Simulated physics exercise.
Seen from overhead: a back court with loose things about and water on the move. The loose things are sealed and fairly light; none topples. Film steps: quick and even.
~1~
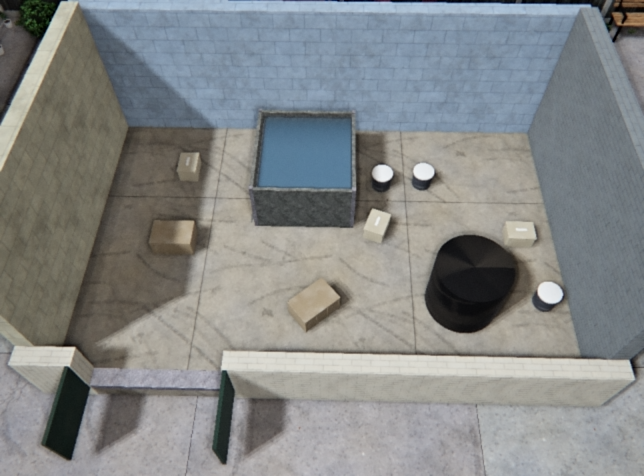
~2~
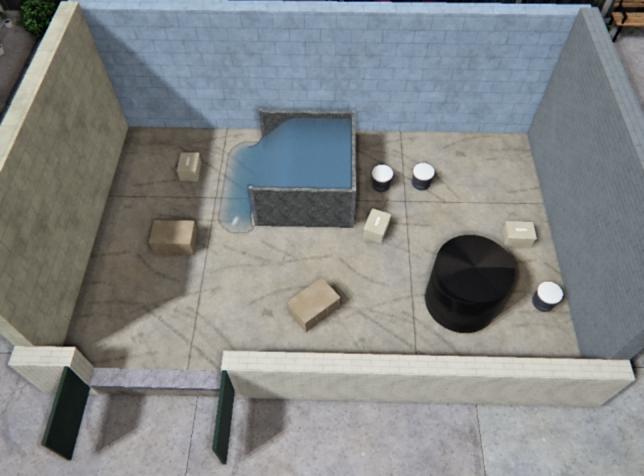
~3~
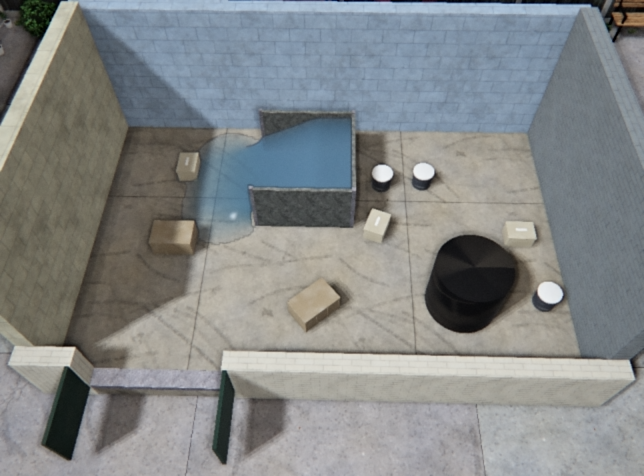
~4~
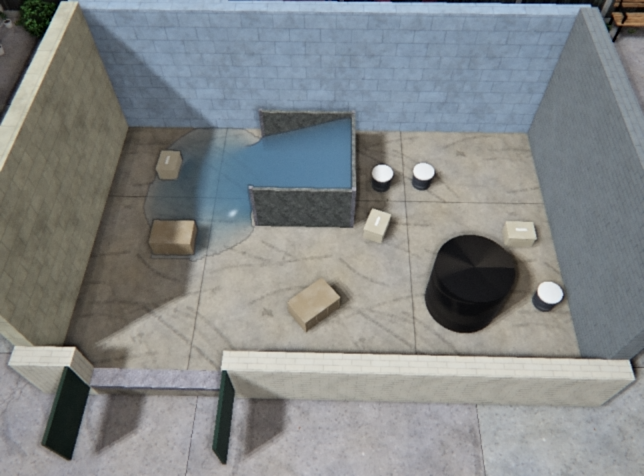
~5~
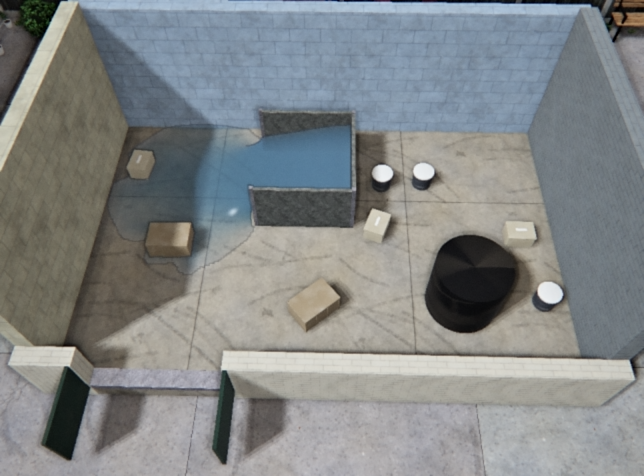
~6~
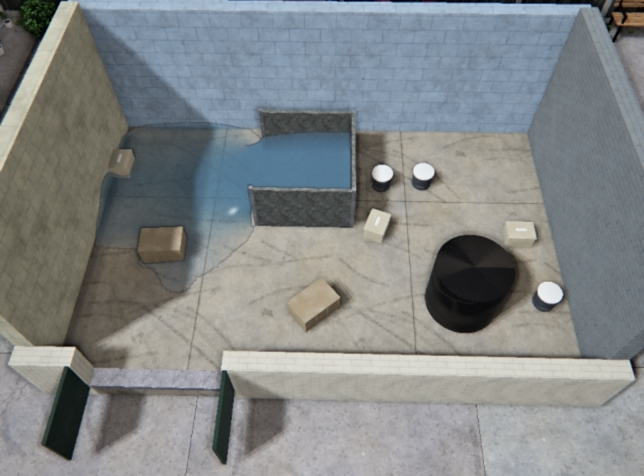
The footage shows a walled court where water pours from the open left side of a stone tank and spreads across the floor, pushing a small box leftward to the wall before a larger brown box nearby shifts slightly.
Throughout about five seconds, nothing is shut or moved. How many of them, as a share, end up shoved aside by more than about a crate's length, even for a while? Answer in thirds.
Less than a third.
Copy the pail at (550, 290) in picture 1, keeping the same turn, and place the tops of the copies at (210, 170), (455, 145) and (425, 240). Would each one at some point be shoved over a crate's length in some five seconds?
Displaced, stays put, stays put.
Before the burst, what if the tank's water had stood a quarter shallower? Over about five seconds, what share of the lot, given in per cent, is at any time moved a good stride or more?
Share moved: Approx. 20 percent.
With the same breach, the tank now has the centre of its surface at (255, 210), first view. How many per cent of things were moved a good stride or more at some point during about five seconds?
About 50 per cent.
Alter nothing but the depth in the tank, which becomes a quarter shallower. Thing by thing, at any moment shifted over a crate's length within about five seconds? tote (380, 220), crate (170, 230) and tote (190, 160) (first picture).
Object 1: Didn't cover it. Object 2: Covered it. Object 3: Covered it.
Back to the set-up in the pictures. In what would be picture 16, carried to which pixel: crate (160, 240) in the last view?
About (108, 331).
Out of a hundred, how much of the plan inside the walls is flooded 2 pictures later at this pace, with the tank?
Estimate: Near 35 %.
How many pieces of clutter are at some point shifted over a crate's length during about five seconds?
Total: 2.
A moment on, 2 of 8 are well off their spots; 1 afloat.
Next, 2 of 8 are well off their spots; 2 afloat.
Later, 2 of 8 are well off their spots; 2 afloat.
In the end, 2 of 8 are well off their spots, and 2 have been at some point; 1 afloat.
